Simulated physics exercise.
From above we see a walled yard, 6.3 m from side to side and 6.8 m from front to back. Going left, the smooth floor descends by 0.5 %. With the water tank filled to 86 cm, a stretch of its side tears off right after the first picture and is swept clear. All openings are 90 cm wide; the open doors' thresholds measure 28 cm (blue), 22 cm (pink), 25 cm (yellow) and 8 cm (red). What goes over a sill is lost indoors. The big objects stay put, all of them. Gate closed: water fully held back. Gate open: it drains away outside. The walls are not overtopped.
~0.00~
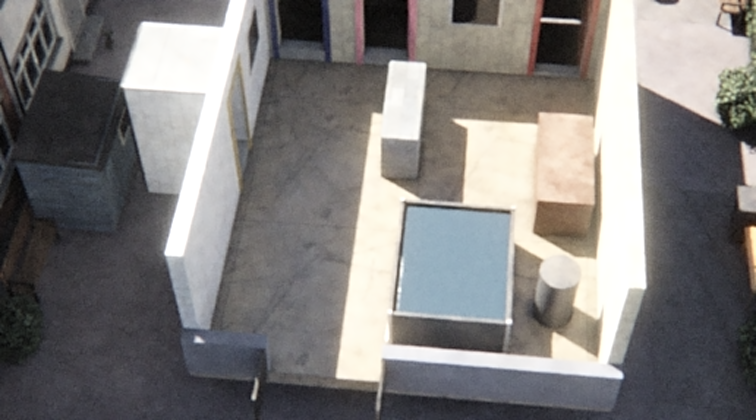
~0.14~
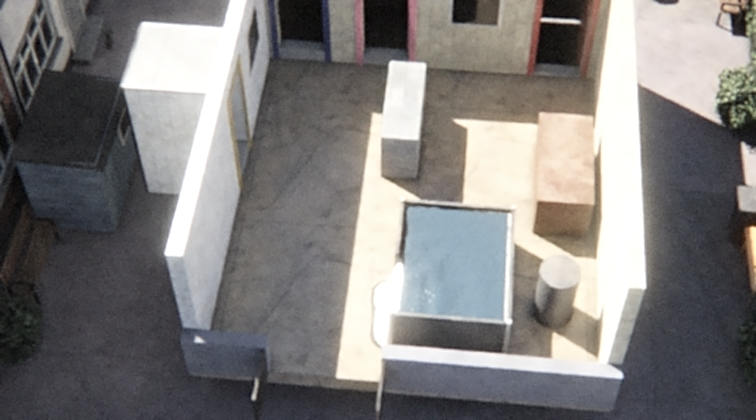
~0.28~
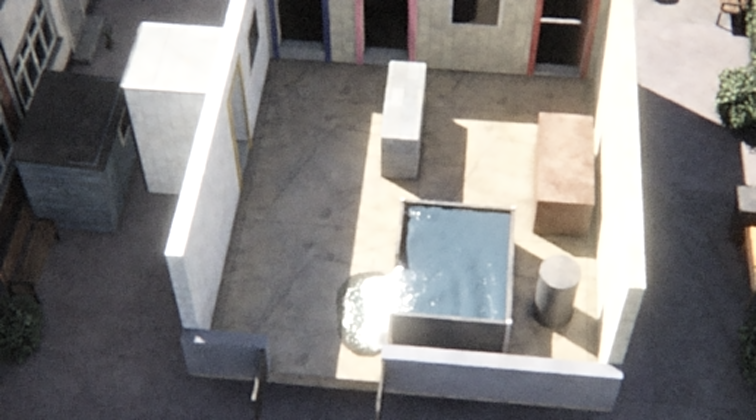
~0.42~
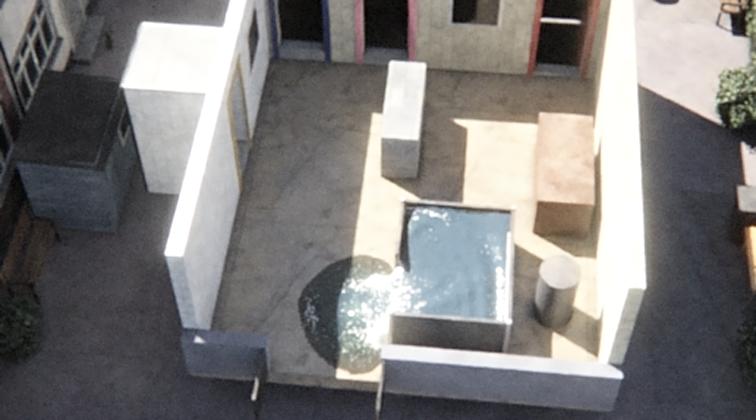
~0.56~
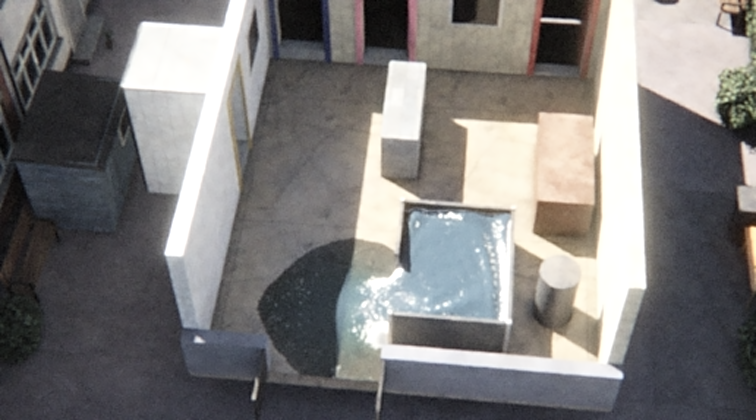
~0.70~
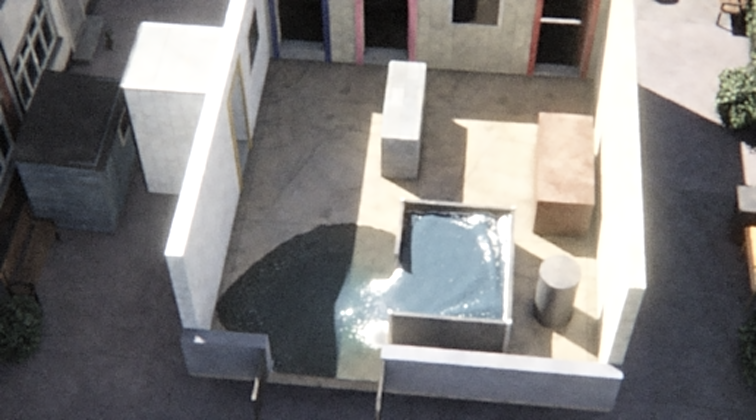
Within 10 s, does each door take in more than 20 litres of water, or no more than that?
My prediction: Blue door: Falls short. Pink door: Falls short. Yellow door: Falls short. Red door: Falls short.
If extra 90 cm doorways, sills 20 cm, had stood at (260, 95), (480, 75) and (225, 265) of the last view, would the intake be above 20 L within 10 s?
In that order: Below, under, over.
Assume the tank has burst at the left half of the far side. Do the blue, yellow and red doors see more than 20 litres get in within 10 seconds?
Then it goes blue fine, yellow fine, red too high.
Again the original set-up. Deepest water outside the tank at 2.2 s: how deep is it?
Roughly 46 cm.
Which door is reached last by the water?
Red.
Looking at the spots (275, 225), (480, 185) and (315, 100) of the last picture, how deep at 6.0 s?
Roughly 10, 1, 15 cm.
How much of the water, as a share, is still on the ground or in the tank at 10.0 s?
That would be close to 72 per cent.
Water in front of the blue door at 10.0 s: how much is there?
I'd put it near 11.5 cm.
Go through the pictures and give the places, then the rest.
In the first picture, the water tank at (453, 262) is whole and still, 86 cm deep.
In the second picture, water pours out at (395, 303) and has run 0.6 m, to (385, 285); typically 11 cm deep outside, 86 cm at the water tank's back.
In the third picture, the front is at (349, 285), 1.0 m from the gap at (395, 305); 1.1 m2 of floor is under water; 86 cm left at the back of the water tank.
In the fourth picture, water pours out at (395, 306) and has run 1.5 m, to (309, 290); typically 10 cm deep outside, 81 cm at the water tank's back.
In the fifth picture, the front is at (265, 314), 2.2 m from the gap at (395, 306); 4.5 m2 of floor is under water; 73 cm left at the back of the water tank.
In the sixth picture, water pours out at (395, 306) and has run 2.9 m, to (222, 311); typically 5 cm deep outside, 74 cm at the water tank's back.
After 1.4 s water covers 25 % of the floor and is deepest (60 cm) near (205, 353); blue door not reached, pink door not reached, yellow door not reached, red door not reached.
After 2.2 s water covers 25 % of the floor and is deepest (46 cm) near (205, 353); blue door not reached, pink door not reached, yellow door 11 cm at the sill, 0 L in, red door not reached.
After 3.5 s water covers 45 % of the floor and is deepest (28 cm) near (205, 353); blue door 24 cm at the sill, 0 L in, pink door not reached, yellow door 11 cm at the sill, 0 L in, red door not reached.
After 6.0 s water covers 65 % of the floor and is deepest (20 cm) near (304, 71); blue door 18 cm at the sill, 0 L in, pink door 15 cm at the sill, 0 L in, yellow door 8 cm at the sill, 0 L in, red door 3 cm at the sill, 0 L in.
After 10.0 s water covers 80 % of the floor and is deepest (13 cm) near (246, 167); blue door 11 cm at the sill, 0 L in, pink door 10 cm at the sill, 0 L in, yellow door 10 cm at the sill, 0 L in, red door 11 cm at the sill, 6 L in.
